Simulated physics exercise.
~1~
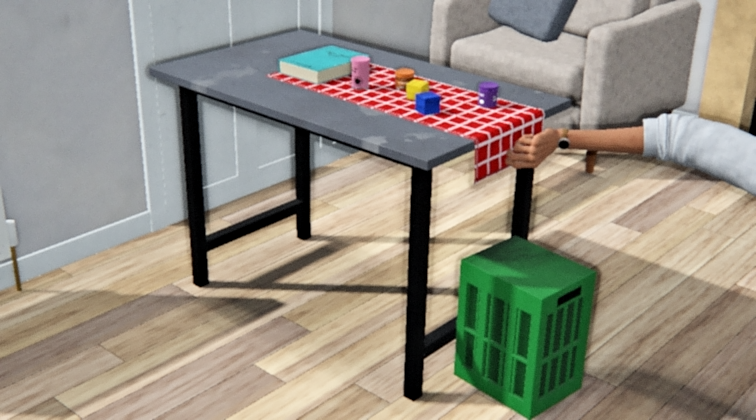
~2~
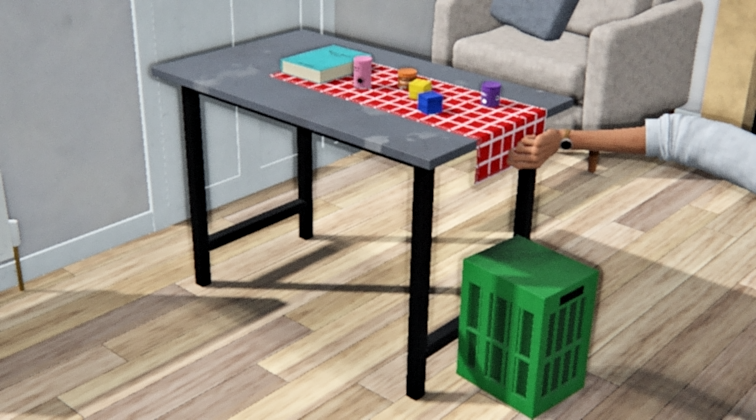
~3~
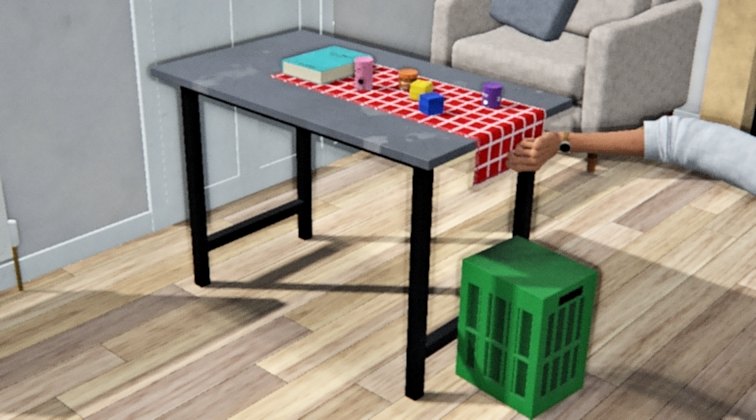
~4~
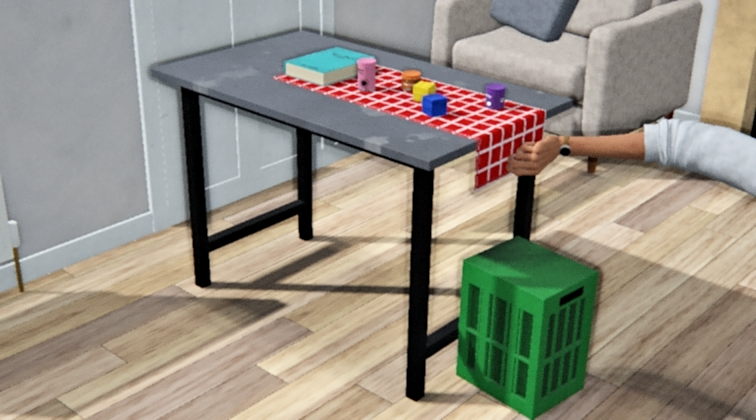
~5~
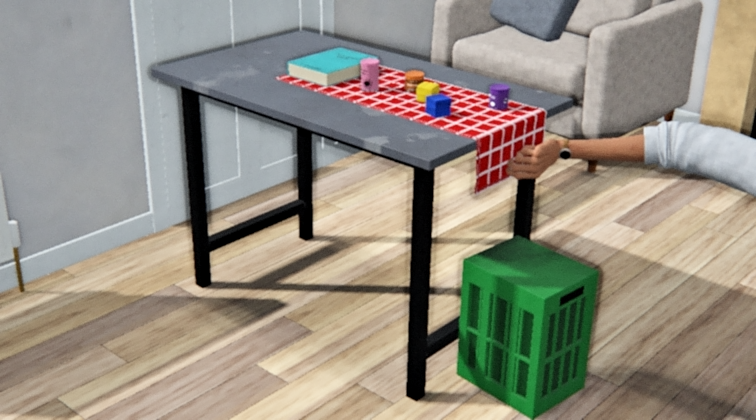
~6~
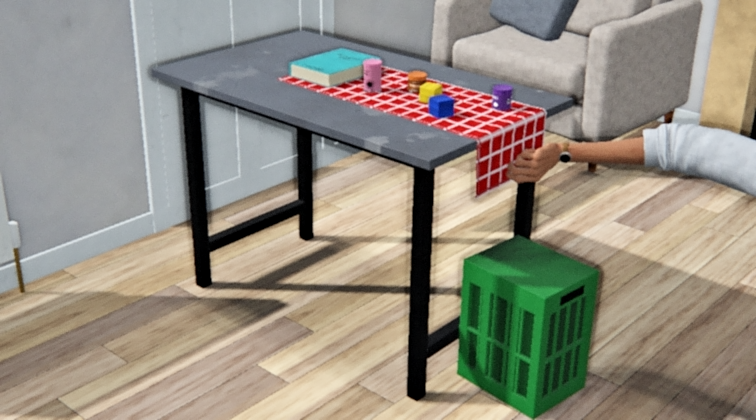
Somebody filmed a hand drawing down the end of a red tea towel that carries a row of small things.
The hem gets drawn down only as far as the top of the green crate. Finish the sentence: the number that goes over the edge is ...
The number that goes over the edge is two.
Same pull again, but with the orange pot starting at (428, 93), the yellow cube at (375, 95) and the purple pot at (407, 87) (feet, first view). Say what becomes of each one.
Orange pot: Still on; yellow cube: Still on; purple pot: Still on.
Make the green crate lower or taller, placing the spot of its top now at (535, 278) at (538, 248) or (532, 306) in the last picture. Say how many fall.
Over the edge go 1 and 3.
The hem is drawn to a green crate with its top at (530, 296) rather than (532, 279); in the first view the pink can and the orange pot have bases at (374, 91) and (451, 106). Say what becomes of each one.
The pink can keeps its place on top; the orange pot goes over.
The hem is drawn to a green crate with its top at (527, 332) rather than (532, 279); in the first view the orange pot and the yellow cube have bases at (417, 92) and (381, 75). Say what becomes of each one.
The orange pot comes down, the yellow cube remains up.
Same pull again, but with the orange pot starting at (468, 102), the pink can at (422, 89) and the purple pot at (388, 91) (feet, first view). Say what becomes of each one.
The orange pot is off the top, the pink can is still on top and the purple pot is still on top.
Soon after, hem near (507, 230); purple pot gone.
After that, hem on the crate; purple pot and blue cube gone.
In the end, hem on the crate; purple pot and blue cube gone. Over the edge go two.
